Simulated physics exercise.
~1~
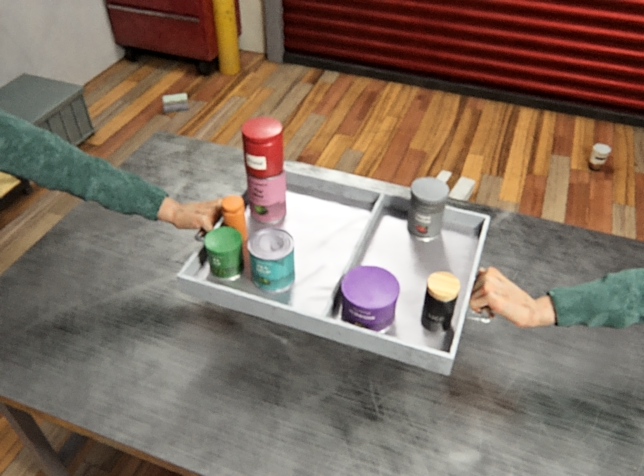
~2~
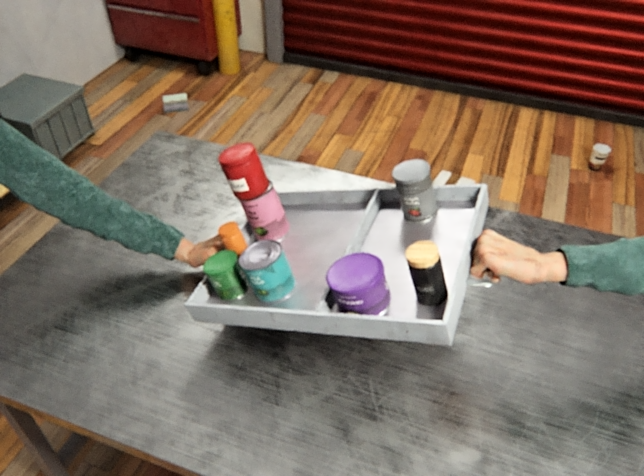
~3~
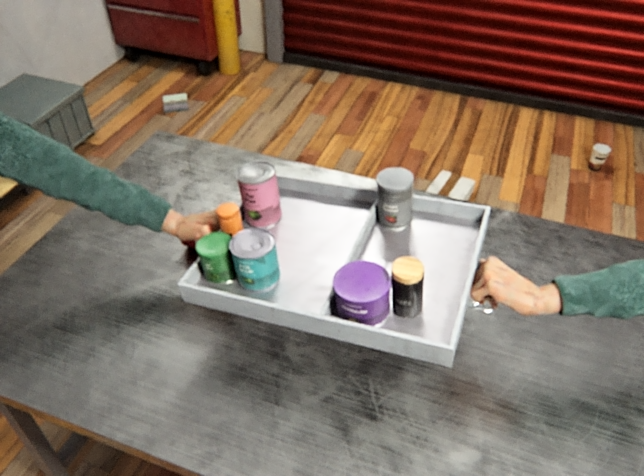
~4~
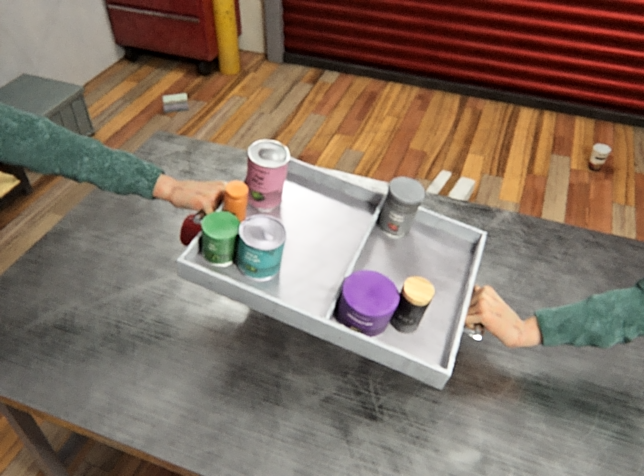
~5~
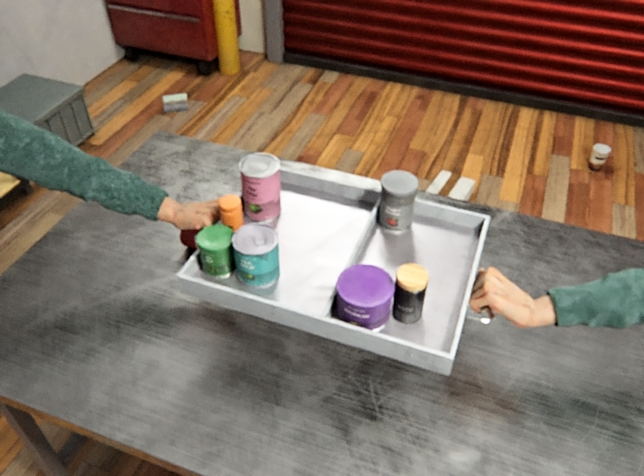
In a workshop with a plank floor and a red roller shutter, seen from above, two green-sleeved hands hold a pale, divided tray over a grey table. Green, orange, turquoise and pink containers crowd the left, with a red jar atop the pink one; a purple tub, a black jar and a grey tin stand on the right. The tray tips left, and the red jar leans, then drops off by the left hand. The black jar and grey tin shift left. The tray then tilts right and returns near level, the others still upright aboard.
